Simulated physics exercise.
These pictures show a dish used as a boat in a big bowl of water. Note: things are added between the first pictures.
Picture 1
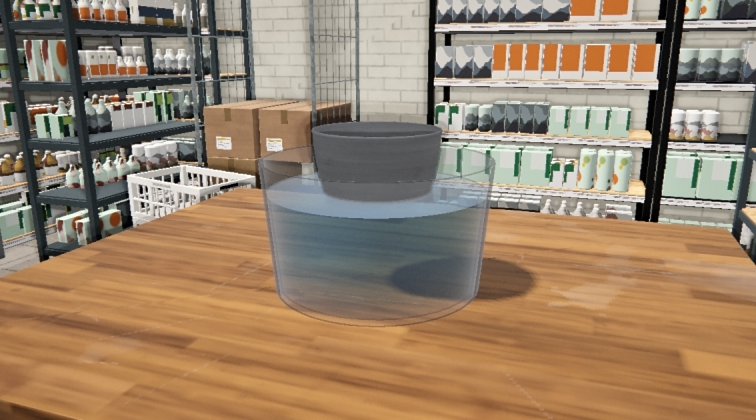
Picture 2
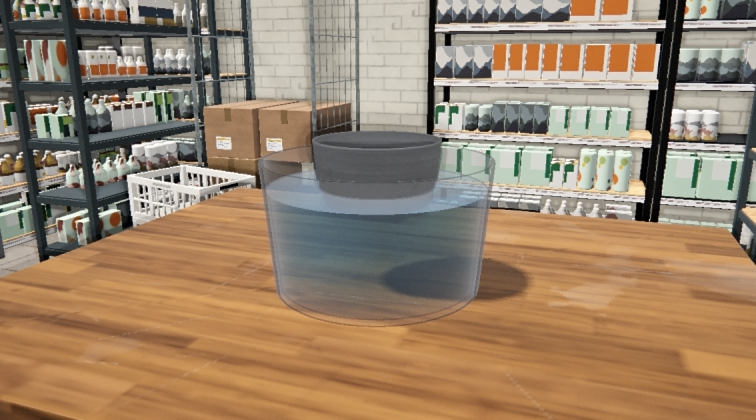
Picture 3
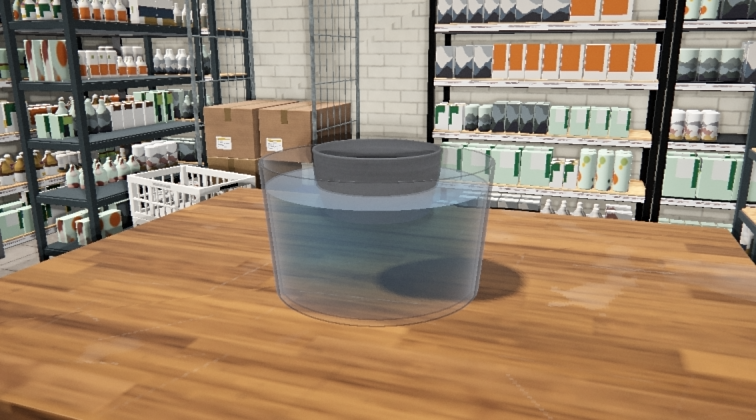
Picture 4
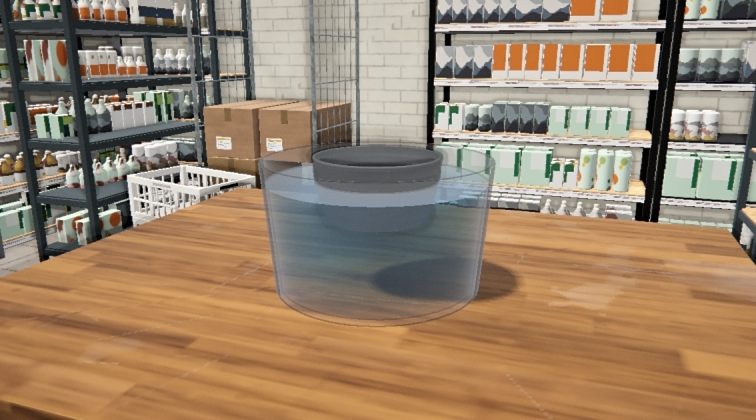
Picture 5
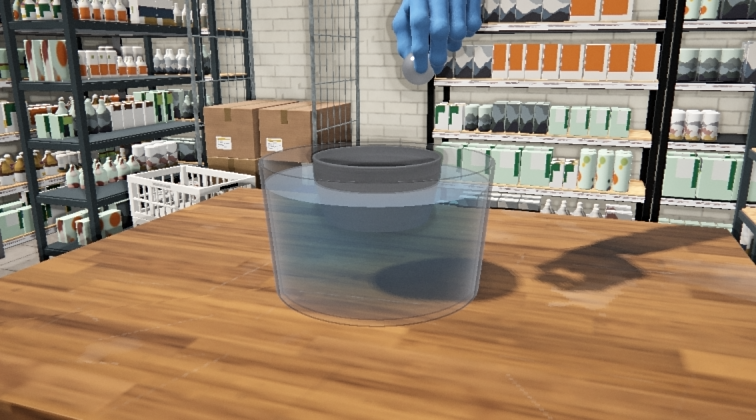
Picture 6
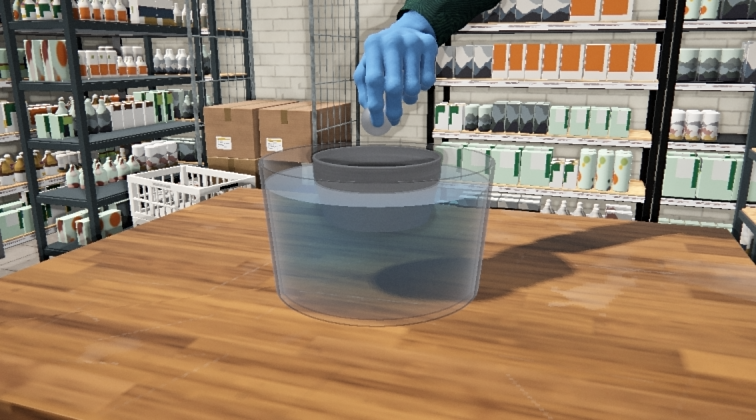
On a wooden table, a grey dish sinks lower in water before a blue-gloved hand moves above it.
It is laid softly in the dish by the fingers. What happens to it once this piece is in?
It remains on the surface.
Soon after, the steel ball is in and the dish dips.
Later, it steadies; about a fifth of its side above the surface.
In the end, the dish floats; about a fifth of its side above the surface.
